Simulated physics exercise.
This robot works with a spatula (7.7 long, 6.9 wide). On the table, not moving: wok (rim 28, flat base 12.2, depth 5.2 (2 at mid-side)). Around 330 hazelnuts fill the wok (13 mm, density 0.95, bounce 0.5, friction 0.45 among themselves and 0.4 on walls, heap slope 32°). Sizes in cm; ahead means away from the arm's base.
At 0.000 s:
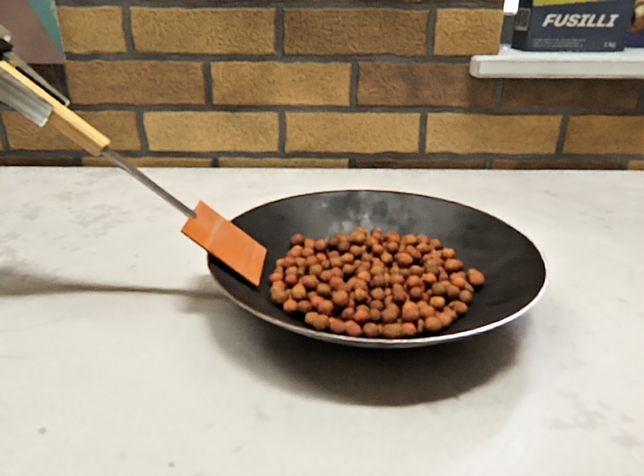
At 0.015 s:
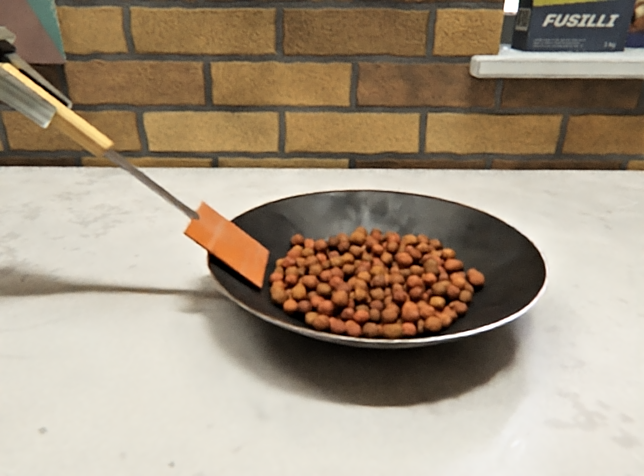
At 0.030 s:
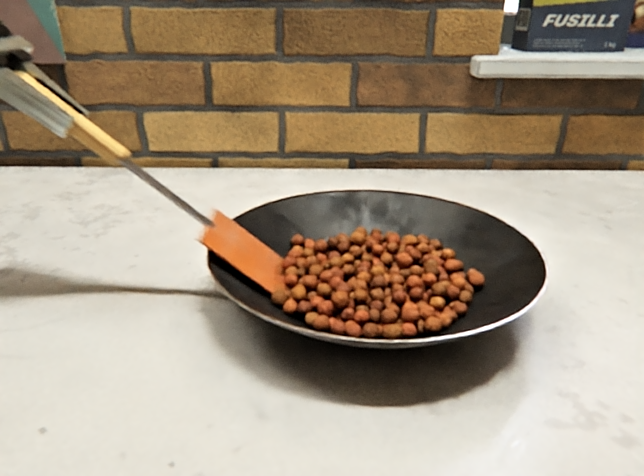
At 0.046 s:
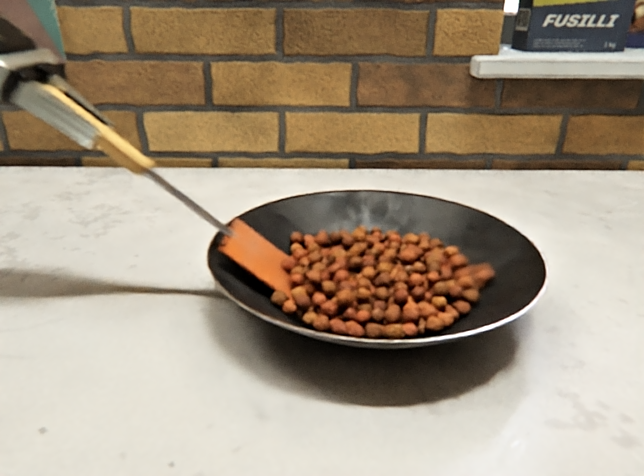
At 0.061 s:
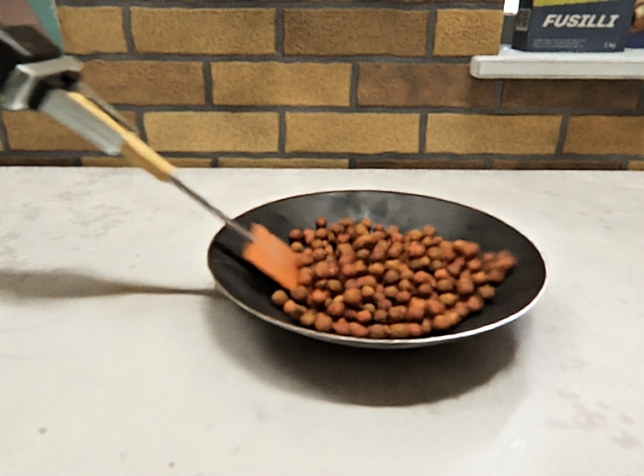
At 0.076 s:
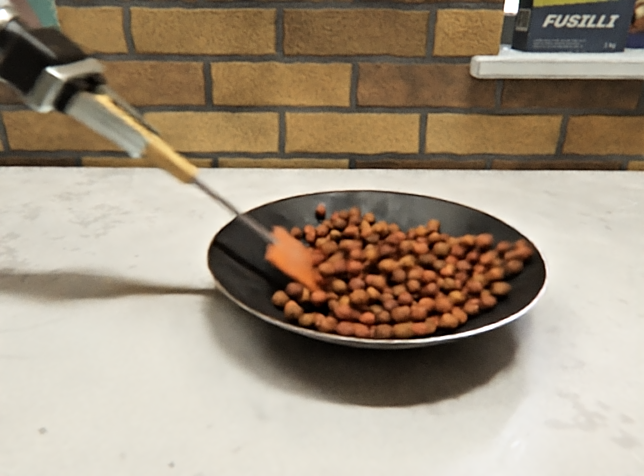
On a pale countertop before a tan and brown brick wall, a kitchen scene is viewed from the front and slightly above by a still camera. A black wok holds a heap of reddish-brown hazelnuts, with an orange spatula at its left and a dark fusilli box on a white ledge at upper right. The robot arm pushes the spatula rightward into the heap, shifting and spreading nuts toward the wok's right side.
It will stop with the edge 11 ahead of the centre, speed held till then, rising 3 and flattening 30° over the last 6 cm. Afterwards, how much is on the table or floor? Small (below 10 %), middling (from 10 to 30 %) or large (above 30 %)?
On the table or floor the share is large, above 30 %.
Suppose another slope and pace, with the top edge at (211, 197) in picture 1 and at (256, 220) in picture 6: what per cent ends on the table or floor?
Some 30 per cent.
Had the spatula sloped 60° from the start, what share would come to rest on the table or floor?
In that case some 40 per cent.
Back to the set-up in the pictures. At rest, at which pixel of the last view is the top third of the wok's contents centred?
Around (448, 274).
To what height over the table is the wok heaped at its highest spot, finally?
About 4.5 cm.
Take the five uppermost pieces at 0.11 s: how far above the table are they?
Roughly 8 cm.
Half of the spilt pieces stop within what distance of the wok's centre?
Some 44 cm.
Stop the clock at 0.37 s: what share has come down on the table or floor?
Roughly 15 per cent.
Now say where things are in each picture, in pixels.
In the first frame, spatula top edge at (191, 214), sloping 41°; upper third of the load around (377, 271), from x 275 to 475, top at y 235; 326 in the wok.
In the second frame, spatula top edge at (193, 216), sloping 41°; upper third of the load around (377, 271), from x 275 to 475, top at y 235.
In the third frame, spatula top edge at (207, 223), sloping 41°; upper third of the load around (377, 271), from x 280 to 475, top at y 235.
In the fourth frame, spatula top edge at (229, 233), sloping 41°; upper third of the load around (369, 267), from x 280 to 485, top at y 230.
In the fifth frame, spatula top edge at (251, 239), sloping 41°; upper third of the load around (377, 263), from x 280 to 505, top at y 225.
In the sixth frame, spatula top edge at (273, 241), sloping 41°; upper third of the load around (393, 255), from x 280 to 525, top at y 210; 326 in the wok.
By 0.11 s, sloping 41°, highest piece 9 above the table; 324 in the wok, 2 on the blade or in flight.
By 0.15 s, sloping 34°, highest piece 10 above the table; 317 in the wok, 9 on the blade or in flight.
By 0.37 s, sloping 11°, highest piece 17 above the table; 202 in the wok, 49 on the table or floor, 75 on the blade or in flight.
By 1.42 s, sloping 11°, highest piece 4 above the table; 202 in the wok, 124 on the table or floor.
Final count, 202 in the wok, 124 on the table or floor. That is 38 % on the table or floor.
